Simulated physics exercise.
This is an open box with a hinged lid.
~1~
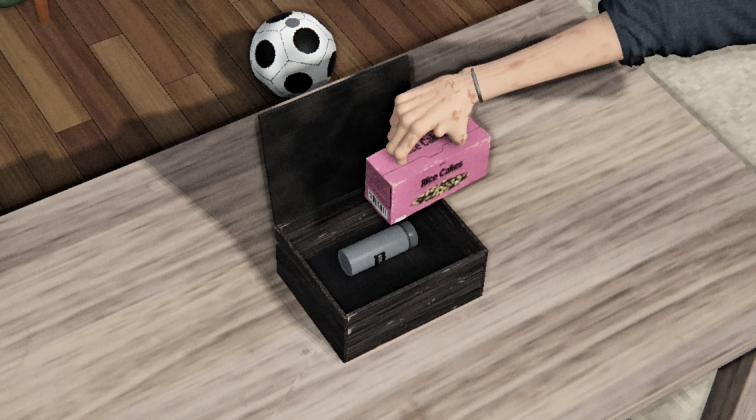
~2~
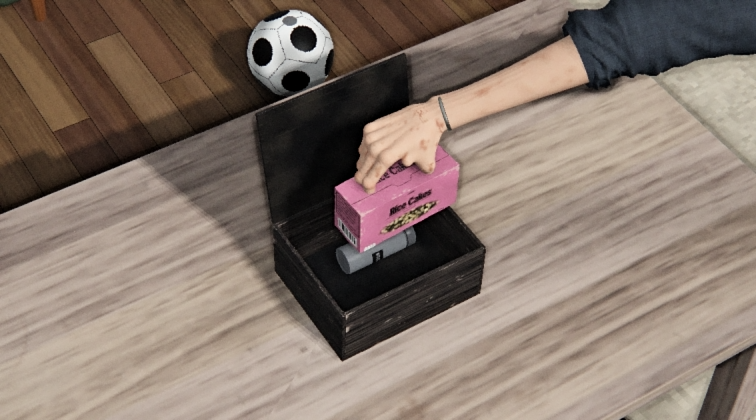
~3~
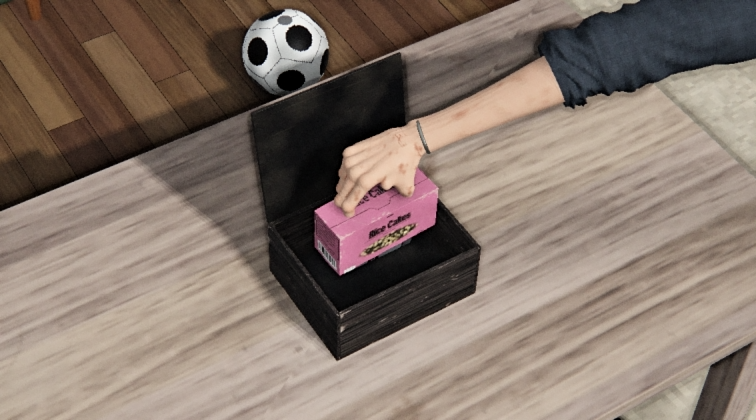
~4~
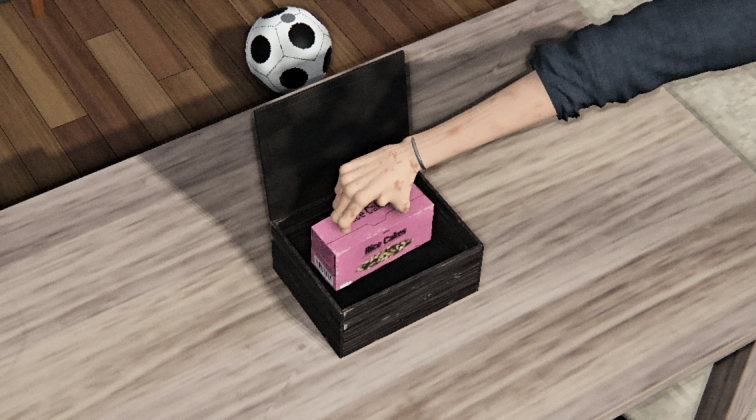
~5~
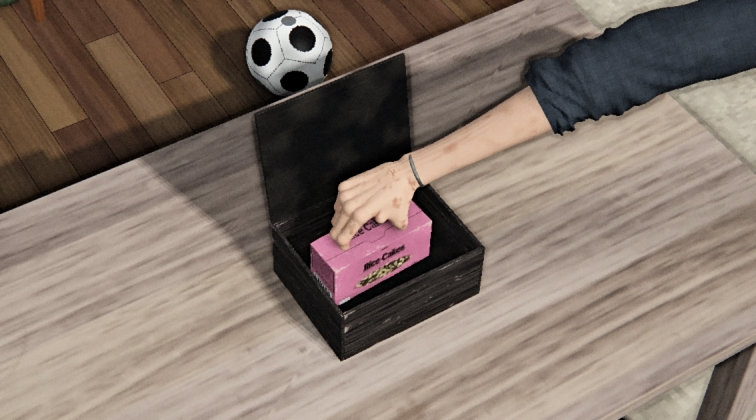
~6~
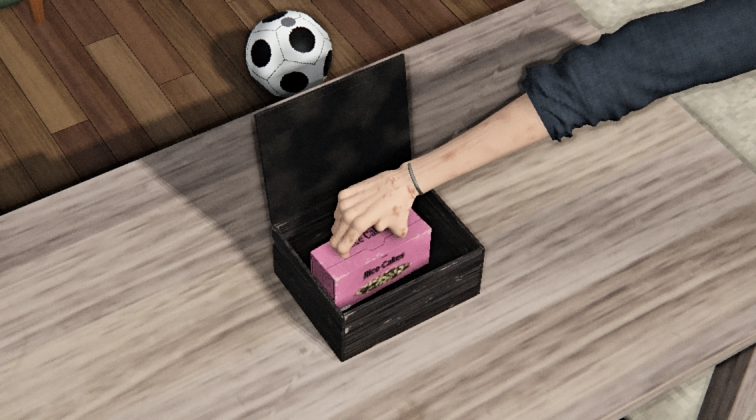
A hand gripping a pink carton lowers it toward an open black box on a wooden table, where a grey shaker lies inside. The carton shifts left and down, covering the shaker from view, then sinks between the box's walls, with the hand still on top.
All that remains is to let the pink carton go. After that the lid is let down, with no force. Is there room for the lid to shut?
In the end the lid sits on the rim.
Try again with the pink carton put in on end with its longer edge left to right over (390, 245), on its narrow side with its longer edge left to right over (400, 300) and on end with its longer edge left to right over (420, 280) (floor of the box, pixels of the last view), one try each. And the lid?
First try: It will not close; second try: It closes; third try: It will not close.
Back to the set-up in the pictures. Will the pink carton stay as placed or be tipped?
The pink carton stays as placed.
Then, 1.30 s on from there, lid 81° above the rim; pink carton shifted a little near (371, 278); grey shaker shifted about its own width.
Then, 1.80 s on from there, lid 33° above the rim; pink carton shifted a little near (371, 278); grey shaker shifted a little.
In the end, lid shut; moved from the start, pink carton; grey shaker unmoved. At the end, from the last picture's camera, pink carton near (371, 278).
